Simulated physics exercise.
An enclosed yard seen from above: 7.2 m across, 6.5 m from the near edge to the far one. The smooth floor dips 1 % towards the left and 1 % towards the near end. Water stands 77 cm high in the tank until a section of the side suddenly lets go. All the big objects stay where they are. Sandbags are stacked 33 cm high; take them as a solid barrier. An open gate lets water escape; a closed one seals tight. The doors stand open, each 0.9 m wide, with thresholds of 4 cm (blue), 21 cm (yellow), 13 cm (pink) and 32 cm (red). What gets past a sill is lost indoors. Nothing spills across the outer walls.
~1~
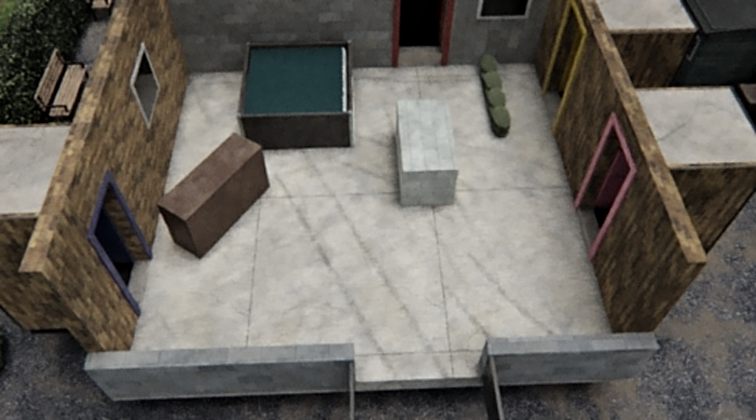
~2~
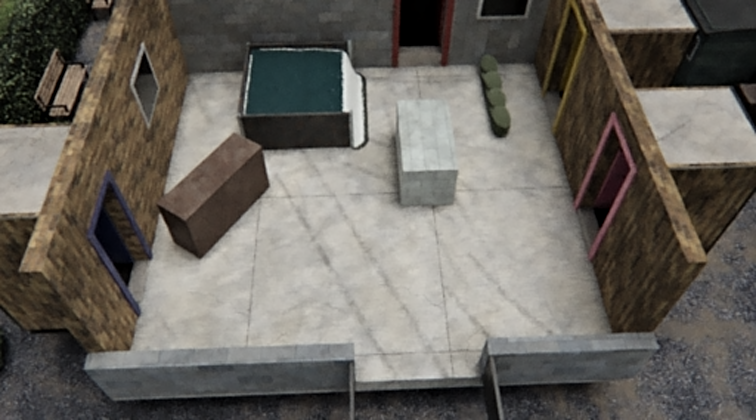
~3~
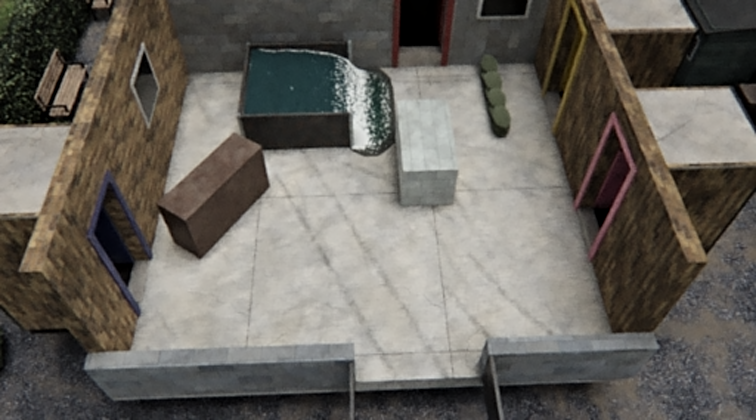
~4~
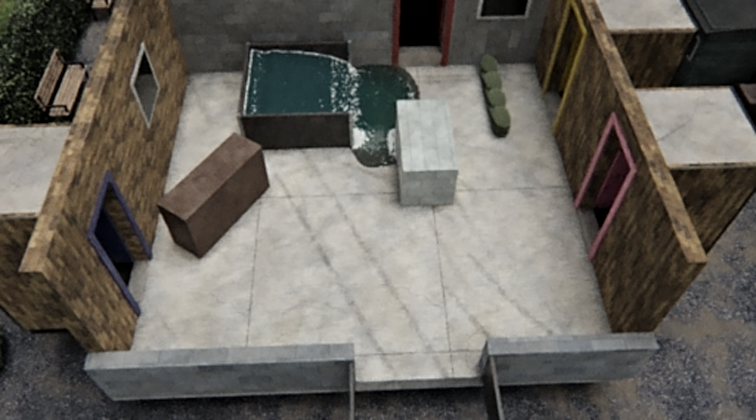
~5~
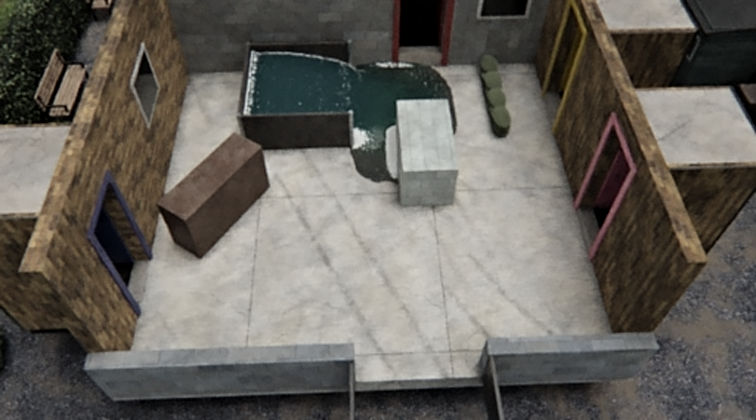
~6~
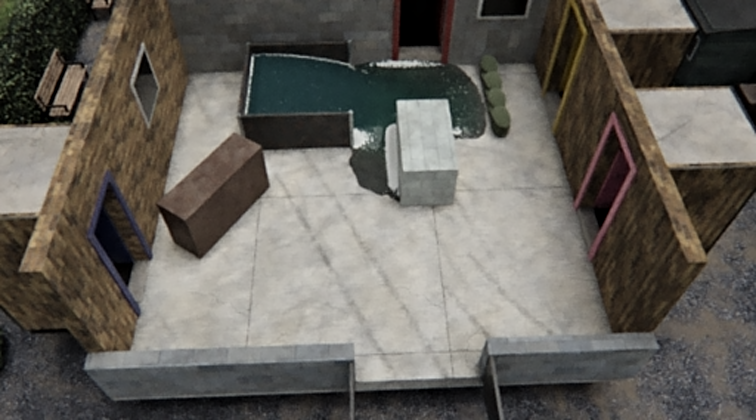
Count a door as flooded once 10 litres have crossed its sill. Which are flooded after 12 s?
The water let in: At the blue door it passes the limit; at the yellow door it stays under the limit; at the pink door it stays under the limit; at the red door it does not reach the limit.
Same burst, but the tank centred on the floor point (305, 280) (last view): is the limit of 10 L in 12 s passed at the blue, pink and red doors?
Then: Blue below, pink past it, red below.
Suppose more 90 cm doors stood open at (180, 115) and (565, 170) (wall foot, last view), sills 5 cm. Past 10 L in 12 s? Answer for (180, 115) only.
There: Under.
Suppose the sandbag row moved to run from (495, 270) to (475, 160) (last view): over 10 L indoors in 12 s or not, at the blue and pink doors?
Then: Blue above, pink not over.
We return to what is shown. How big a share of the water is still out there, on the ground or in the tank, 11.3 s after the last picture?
Roughly 80 in a hundred.
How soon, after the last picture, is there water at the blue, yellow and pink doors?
Arrival: Blue 4.5 s, yellow 0.8 s, pink 1.4 s.
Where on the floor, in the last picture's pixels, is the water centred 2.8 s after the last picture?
At about (418, 141).
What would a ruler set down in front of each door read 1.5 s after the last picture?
In cm: Blue 0, yellow 11, pink 5, red 25.
Then, 0.7 s after the last picture water covers 25 % of the floor and is deepest (48 cm) near (478, 70); blue door not reached, yellow door not reached, pink door not reached, red door 19 cm at the sill, 0 L in.
Then, 1.5 s after the last picture water covers 50 % of the floor and is deepest (46 cm) near (479, 76); blue door not reached, yellow door 11 cm at the sill, 0 L in, pink door 5 cm at the sill, 0 L in, red door 25 cm at the sill, 0 L in.
Then, 2.8 s after the last picture water covers 65 % of the floor and is deepest (30 cm) near (395, 130); blue door not reached, yellow door 6 cm at the sill, 0 L in, pink door 9 cm at the sill, 0 L in, red door 21 cm at the sill, 2 L in.
Then, 6.3 s after the last picture water covers 80 % of the floor and is deepest (14 cm) near (358, 131); blue door 4 cm at the sill, 0 L in, yellow door 2 cm at the sill, 0 L in, pink door 3 cm at the sill, 0 L in, red door 6 cm at the sill, 2 L in.
Then, 11.3 s after the last picture water covers 90 % of the floor and is deepest (15 cm) near (127, 375); blue door 12 cm at the sill, 96 L in, yellow door 1 cm at the sill, 0 L in, pink door 4 cm at the sill, 0 L in, red door 7 cm at the sill, 2 L in.
